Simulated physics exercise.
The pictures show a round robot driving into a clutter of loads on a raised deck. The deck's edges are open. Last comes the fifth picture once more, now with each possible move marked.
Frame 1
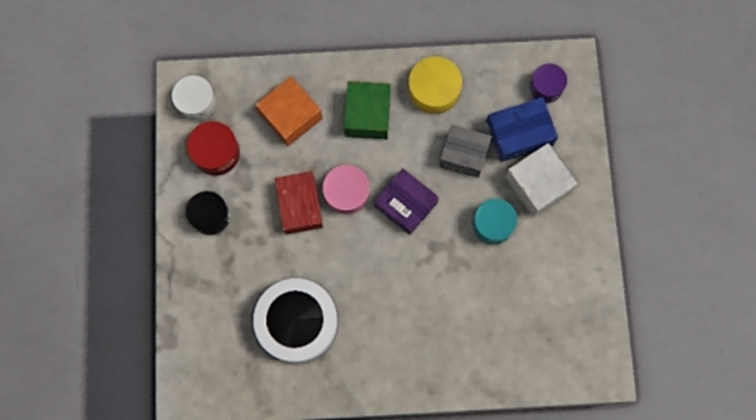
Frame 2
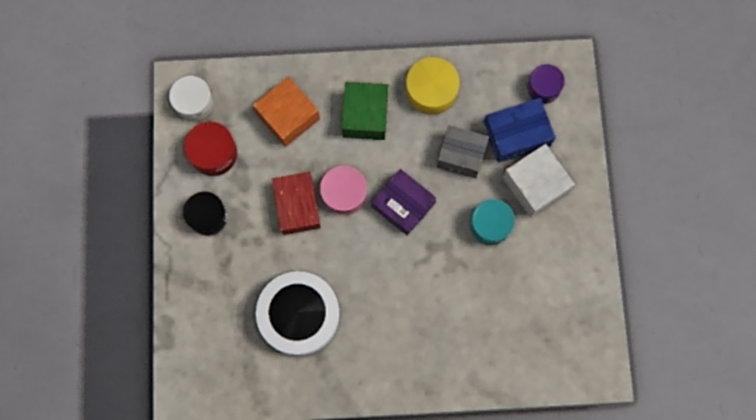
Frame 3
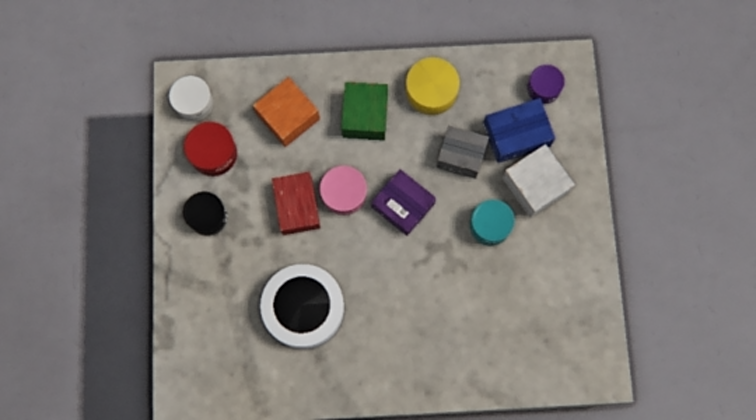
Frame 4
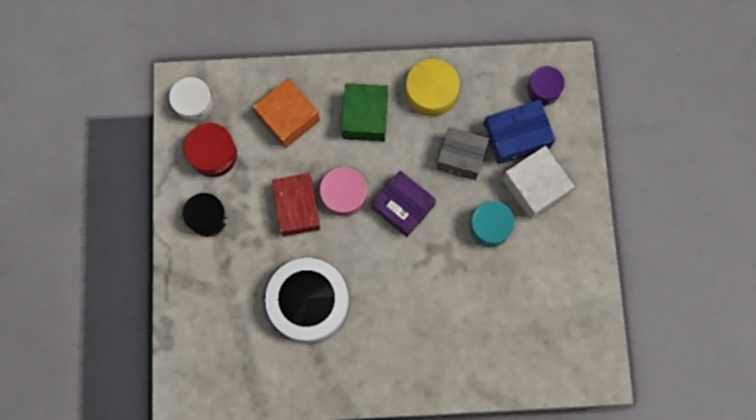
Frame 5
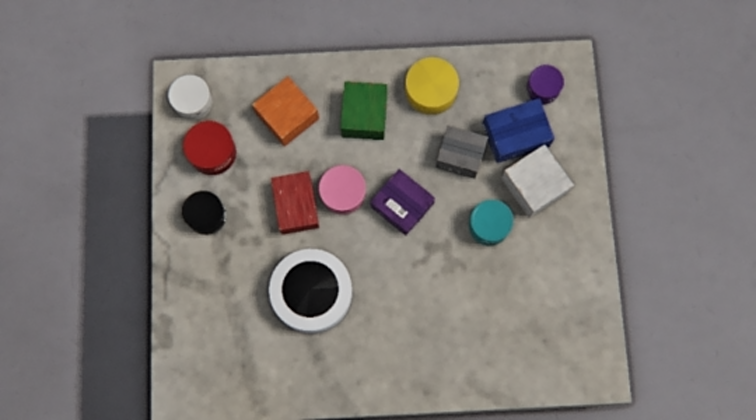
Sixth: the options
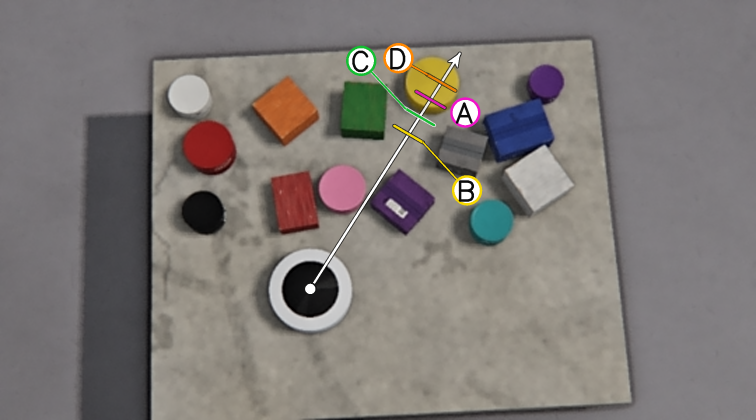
The round white robot moves slowly up and slightly right toward the colourful blocks and discs.
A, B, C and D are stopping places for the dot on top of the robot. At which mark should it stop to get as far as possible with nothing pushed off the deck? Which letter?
A is the last safe stop.
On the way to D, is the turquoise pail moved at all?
By then, no.
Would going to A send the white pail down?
No.
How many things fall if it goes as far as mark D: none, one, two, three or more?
In all, one.
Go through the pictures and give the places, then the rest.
The first frame shows pink pail (347, 190); purple parcel (407, 202); red crate (299, 203).
The second frame shows robot (298, 314); yellow canister (432, 86).
The third frame shows robot (303, 306); orange crate (287, 112).
The fourth frame shows robot (308, 300); black pail (206, 215).
The fifth frame shows robot (311, 291); turquoise pail (491, 224); blue box (518, 131); purple pail (545, 86).
On the copy, A at (430, 100); B at (409, 134); C at (420, 117); D at (441, 83); the arrow from (310, 289) to (460, 54); the white dot at (310, 289).
On A. First, robot (356, 222); pink pail (348, 163); red crate (296, 191).
Then, robot (398, 155); green crate (364, 95); blue box (546, 126).
Finally, robot (429, 105); yellow canister (449, 49); blue box (579, 126); nothing has fallen.
By contrast, B is safe but short; C is safe but short; D drops the yellow canister.
